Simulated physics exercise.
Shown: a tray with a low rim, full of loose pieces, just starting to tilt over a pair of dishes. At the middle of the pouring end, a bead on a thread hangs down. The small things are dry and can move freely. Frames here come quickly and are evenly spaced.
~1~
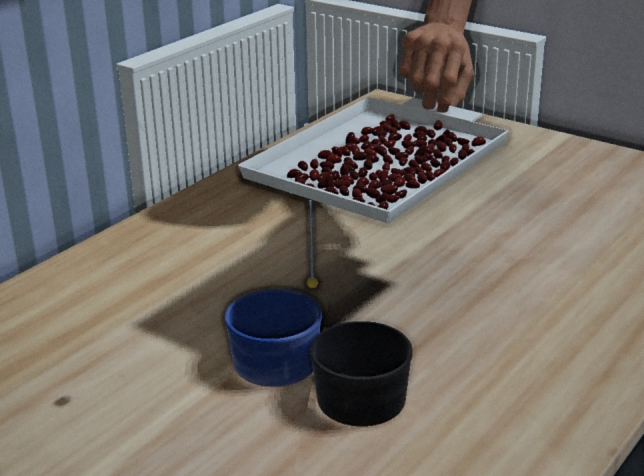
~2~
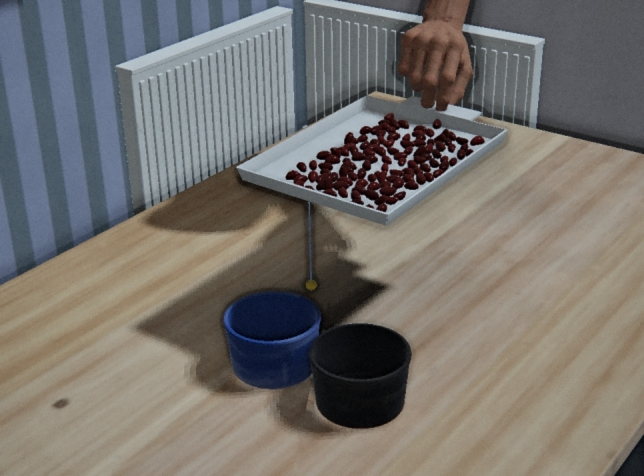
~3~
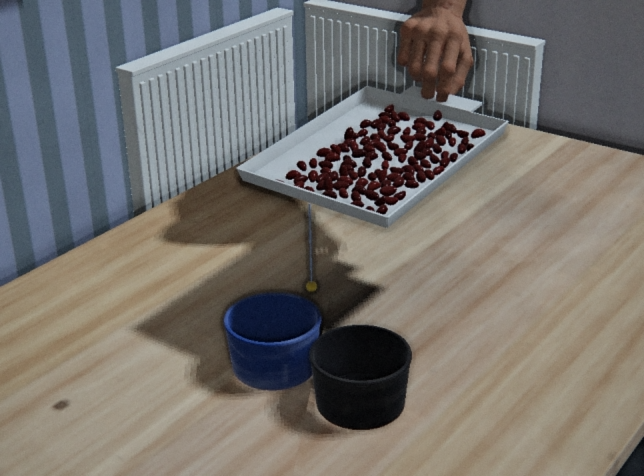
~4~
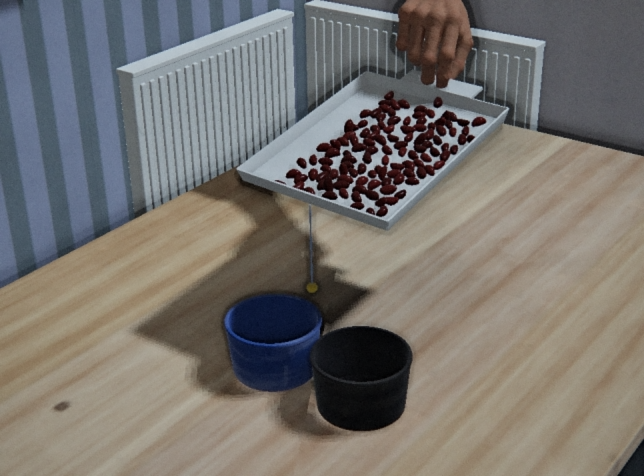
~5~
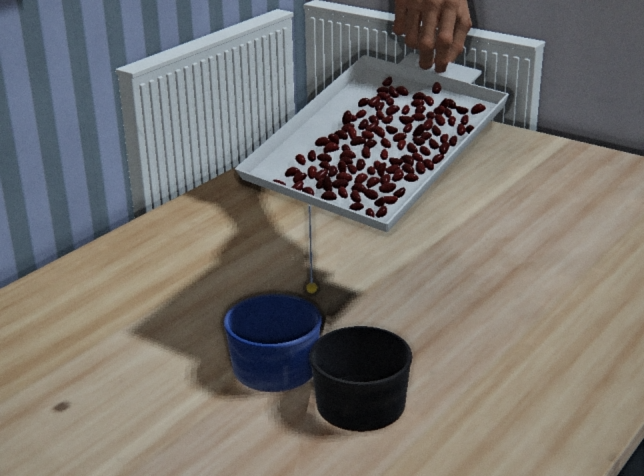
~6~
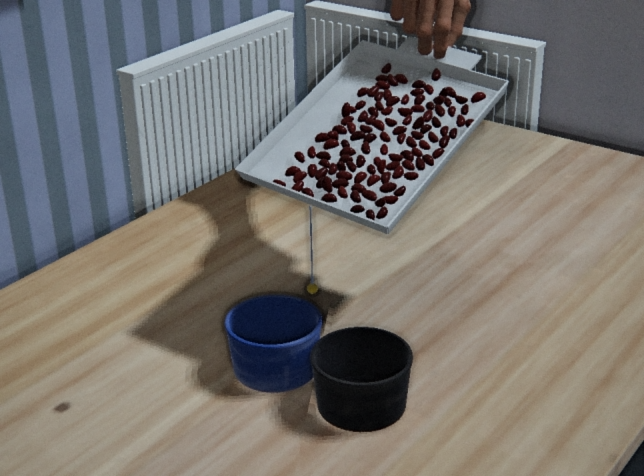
A hand raised the far end of a white tray of dark red beans, steadily tilting it toward a blue dish and a black dish on the wooden table, while the beans shifted only slightly.
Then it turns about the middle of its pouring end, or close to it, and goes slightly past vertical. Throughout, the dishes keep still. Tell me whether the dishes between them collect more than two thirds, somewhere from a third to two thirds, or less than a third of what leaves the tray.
Between them they collect more than two thirds.
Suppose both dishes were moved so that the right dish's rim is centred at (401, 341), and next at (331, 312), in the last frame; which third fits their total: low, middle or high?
Taking the two places in turn, the answer is between a third and two thirds and then under a third.
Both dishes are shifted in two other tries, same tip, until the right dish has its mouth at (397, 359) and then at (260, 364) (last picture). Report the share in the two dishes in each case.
It comes to near 70 per cent the first time and near 0 per cent the second time.
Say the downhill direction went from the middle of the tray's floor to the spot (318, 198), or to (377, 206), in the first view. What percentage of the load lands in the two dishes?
I'd say roughly 70 percent with the first slope, 30 percent with the other.
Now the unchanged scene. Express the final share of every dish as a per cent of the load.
Left about 30, right about 50 in a hundred.
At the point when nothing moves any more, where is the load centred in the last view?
About (332, 386).
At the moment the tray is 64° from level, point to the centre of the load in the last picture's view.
Check around (359, 155) in the last picture.
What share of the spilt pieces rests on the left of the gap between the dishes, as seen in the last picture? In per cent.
I'd say some 50 in a hundred.
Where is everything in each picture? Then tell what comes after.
In the first frame, corners of the pouring end at (243, 165) and (388, 209), level; middle of the load at (387, 159), kidney beans; left dish at (245, 355); right dish at (333, 393); bead on its thread at (312, 283).
In the second frame, corners of the pouring end at (242, 167) and (386, 211), level; middle of the load at (386, 160).
In the third frame, corners of the pouring end at (242, 167) and (387, 214), tipped barely, lowest at the right corner; middle of the load at (386, 156).
In the fourth frame, corners of the pouring end at (242, 168) and (387, 218), tipped a little, lowest at the right corner; middle of the load at (386, 150).
In the fifth frame, corners of the pouring end at (241, 167) and (386, 220), tipped a little, lowest at the right corner; middle of the load at (385, 143).
In the sixth frame, corners of the pouring end at (240, 168) and (386, 223), tipped clearly, lowest at the right corner; middle of the load at (384, 137); left dish at (245, 361); right dish at (333, 399).
Soon, tray tipped steeply; all on the tray.
A while on, tray tipped past a quarter turn; about half on the tray; a small part in the right dish; a small part in the left dish; about half in the air.
Towards the end, tray tipped past a quarter turn; about half in the right dish; about a third in the left dish; about a quarter outside both.
Finally, tray tipped past a quarter turn; about half in the right dish; about a third in the left dish; about a quarter outside both.
